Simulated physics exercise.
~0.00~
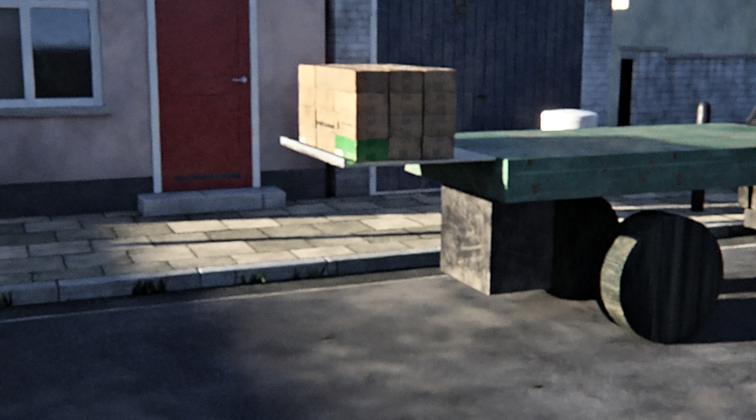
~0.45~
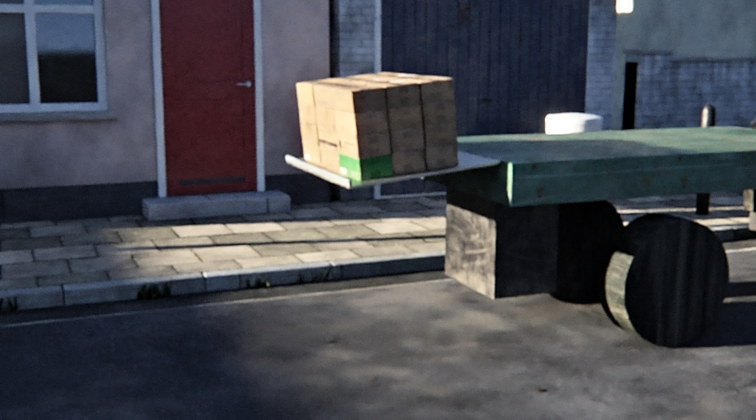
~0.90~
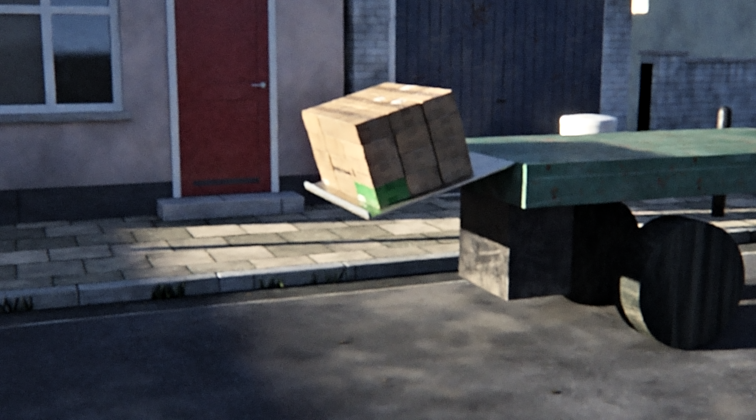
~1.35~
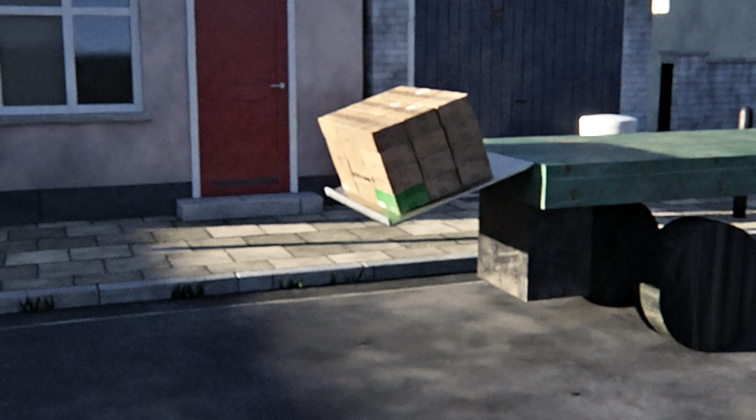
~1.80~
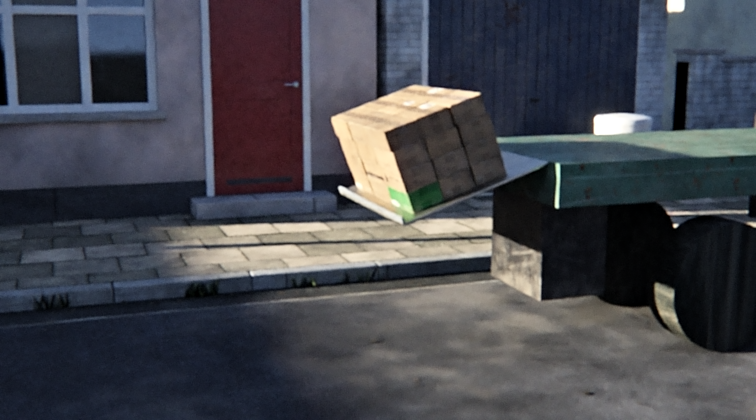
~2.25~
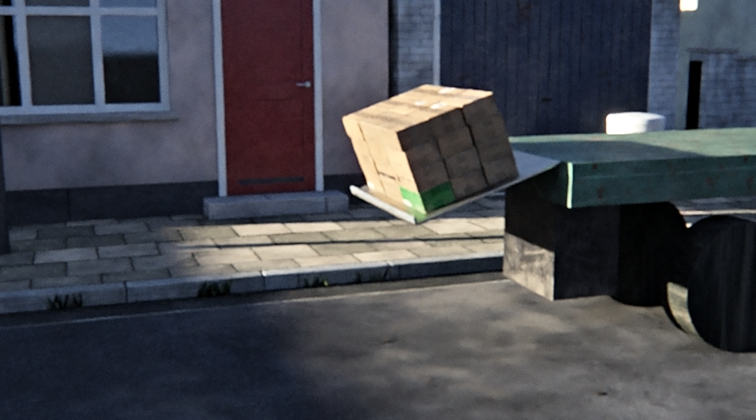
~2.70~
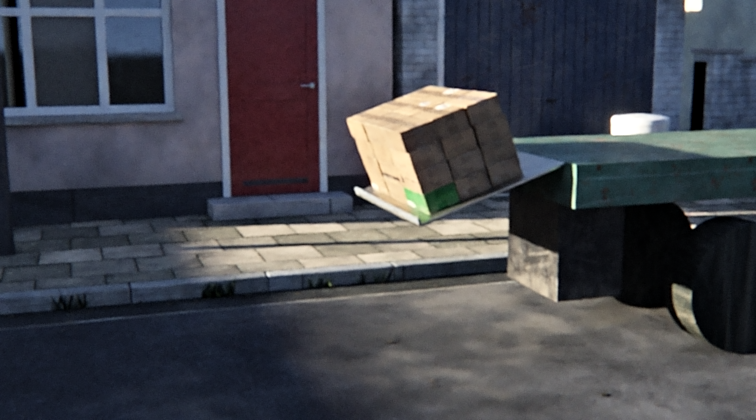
A block of brown boxes with one green patch sat on a flap at the back of a green flat-bed as the flap tipped downward to the left, then stopped, and the boxes leaned with it but all stayed on board.
